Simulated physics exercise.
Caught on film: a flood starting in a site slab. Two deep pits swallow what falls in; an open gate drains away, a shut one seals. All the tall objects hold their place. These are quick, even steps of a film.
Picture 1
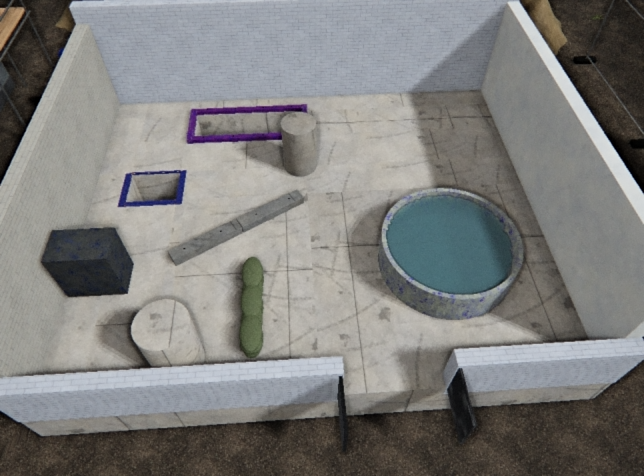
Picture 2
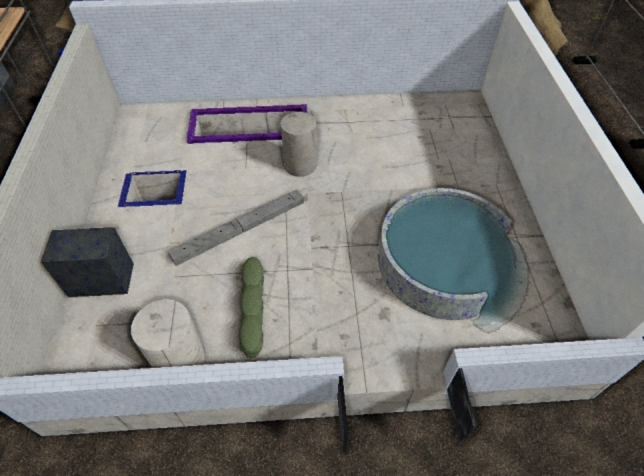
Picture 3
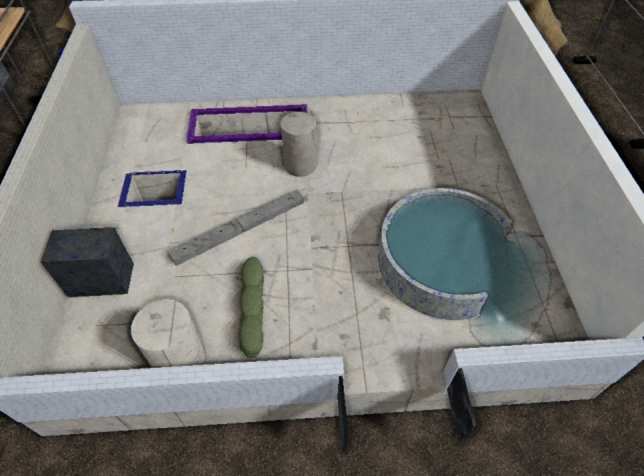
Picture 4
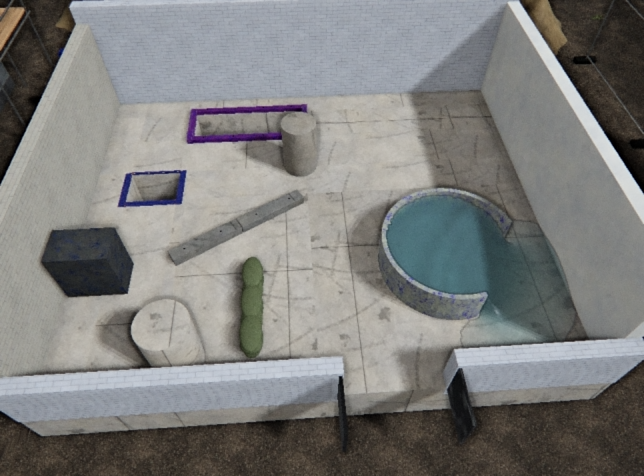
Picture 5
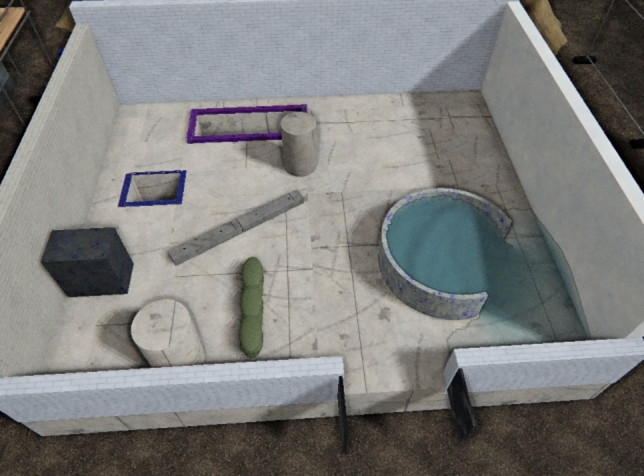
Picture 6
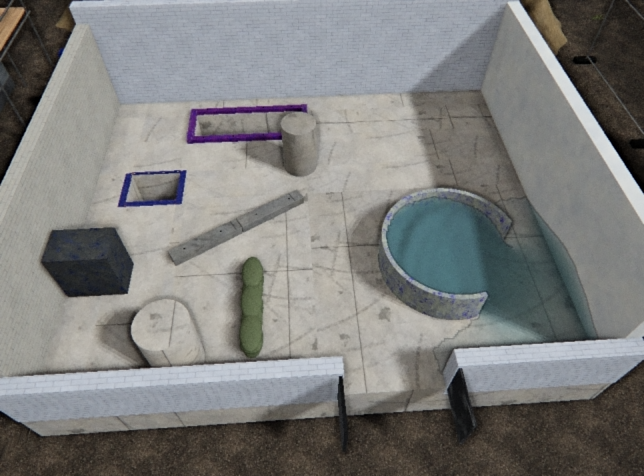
In a walled yard, water pours from the round pool's gap and spreads along the right wall.
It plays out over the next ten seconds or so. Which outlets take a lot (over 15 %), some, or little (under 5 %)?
In the end: The gate takes from 5 to 15 %; the purple pit takes not even 5 %; the blue pit takes not even 5 %.
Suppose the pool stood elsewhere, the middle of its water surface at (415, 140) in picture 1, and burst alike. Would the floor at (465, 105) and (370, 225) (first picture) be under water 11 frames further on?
In that order: Under water, clear.
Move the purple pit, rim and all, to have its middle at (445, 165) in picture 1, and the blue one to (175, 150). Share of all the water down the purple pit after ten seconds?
Parts in a hundred: Purple 6.
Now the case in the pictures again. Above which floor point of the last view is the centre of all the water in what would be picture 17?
Around (489, 285).
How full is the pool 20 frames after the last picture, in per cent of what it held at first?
Close to 30 %.
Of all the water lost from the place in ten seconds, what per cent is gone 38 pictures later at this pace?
Some 65 per cent.
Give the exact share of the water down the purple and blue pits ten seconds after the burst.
In turn 0 and 0 per cent.
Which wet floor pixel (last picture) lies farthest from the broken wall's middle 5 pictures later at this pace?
At about (504, 153).
A moment on, water covers 10 % of the floor; the gate 0 %, the purple pit 0 %, the blue pit 0 %.
Next, water covers 20 % of the floor; the gate 0 %, the purple pit 0 %, the blue pit 0 %.
Then, water covers 40 % of the floor; the gate 2 %, the purple pit 0 %, the blue pit 0 %.
Later, water covers 60 % of the floor; the gate 6 %, the purple pit 0 %, the blue pit 0 %.
In the end, water covers 75 % of the floor; the gate 8 %, the purple pit 0 %, the blue pit 0 %.
